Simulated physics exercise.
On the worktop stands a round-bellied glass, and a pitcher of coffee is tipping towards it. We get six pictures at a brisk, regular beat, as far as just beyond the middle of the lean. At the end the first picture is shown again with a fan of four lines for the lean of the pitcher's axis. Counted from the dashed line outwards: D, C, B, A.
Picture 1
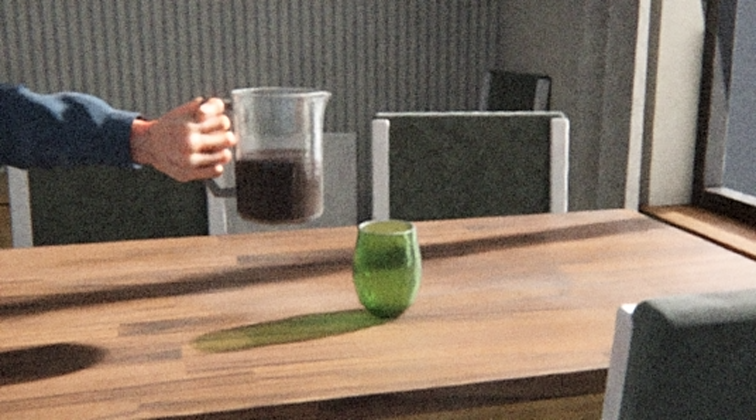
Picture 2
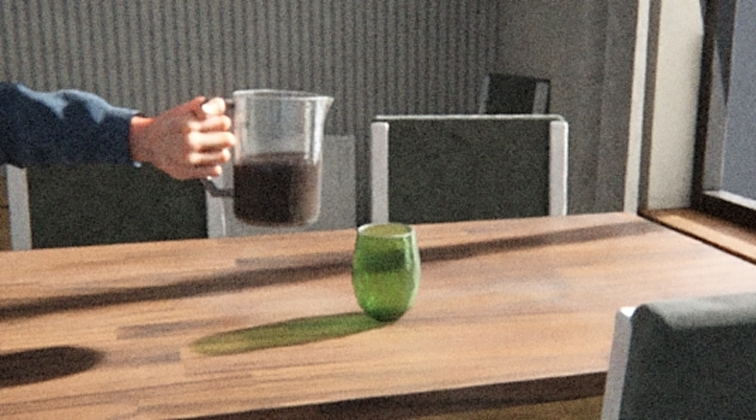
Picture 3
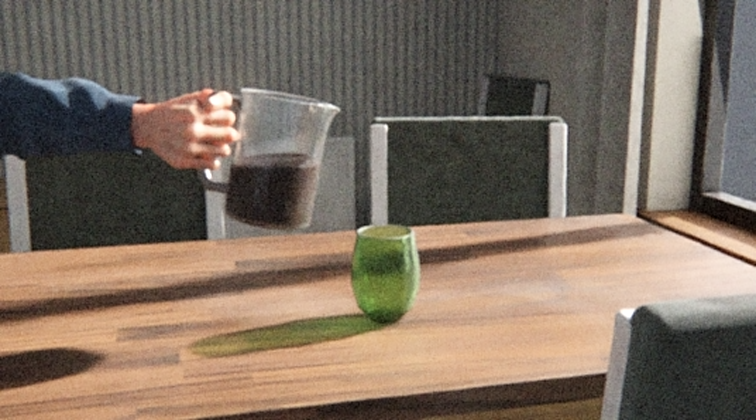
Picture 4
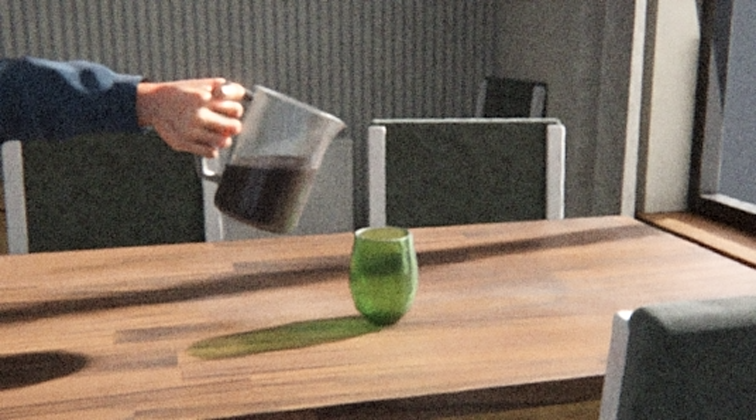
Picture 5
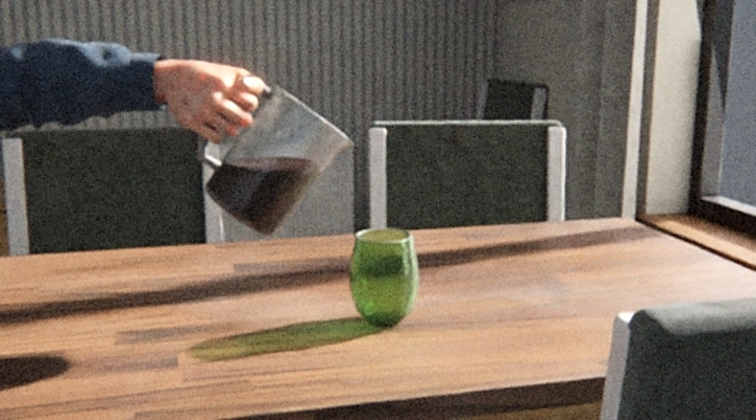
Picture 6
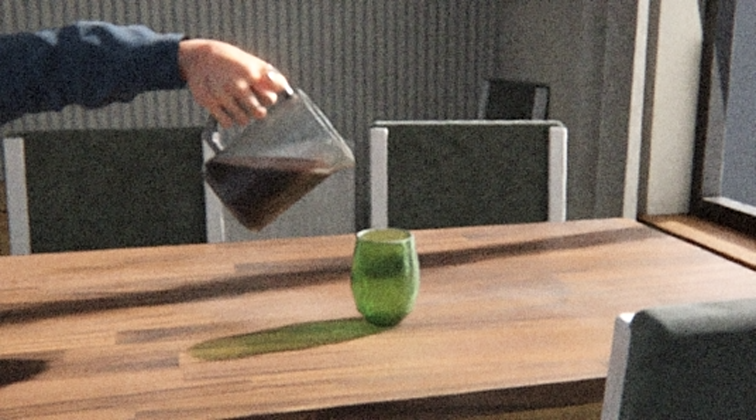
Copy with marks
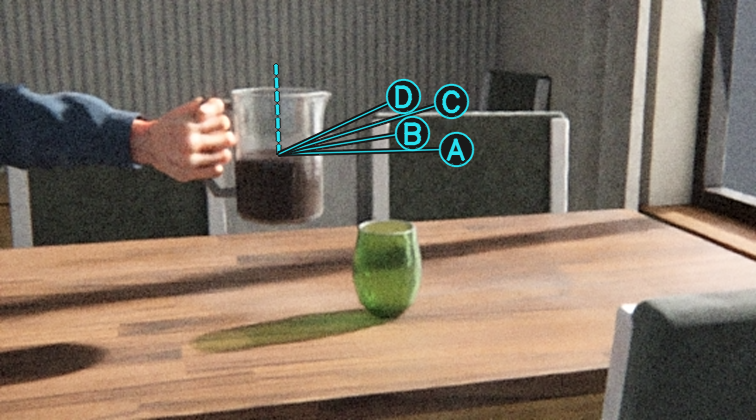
The video shows a hand in a blue sleeve holding a clear pitcher of dark coffee upright above a wooden table, then tilting it progressively to the right near a green round-bellied glass, with the coffee staying inside the pitcher.
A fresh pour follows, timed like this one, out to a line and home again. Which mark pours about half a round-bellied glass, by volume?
Go for C.
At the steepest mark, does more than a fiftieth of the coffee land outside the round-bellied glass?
Yes.
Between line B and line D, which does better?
That is line B.
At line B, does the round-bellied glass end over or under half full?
Over half.
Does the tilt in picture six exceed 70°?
No, it does not.
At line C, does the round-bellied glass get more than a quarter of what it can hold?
Yes, it does.
On the marked copy, A at (439, 149); B at (395, 134); C at (434, 106); D at (387, 103).
For line A, the round-bellied glass ends with about 82 % of what it can hold; 12 % of the coffee is spilt.
For line B, the round-bellied glass ends with about 62 % of what it can hold; 10 % of the coffee is spilt.
For line C, the round-bellied glass ends with about 48 % of what it can hold.
For line D, the round-bellied glass ends with about 25 % of what it can hold.
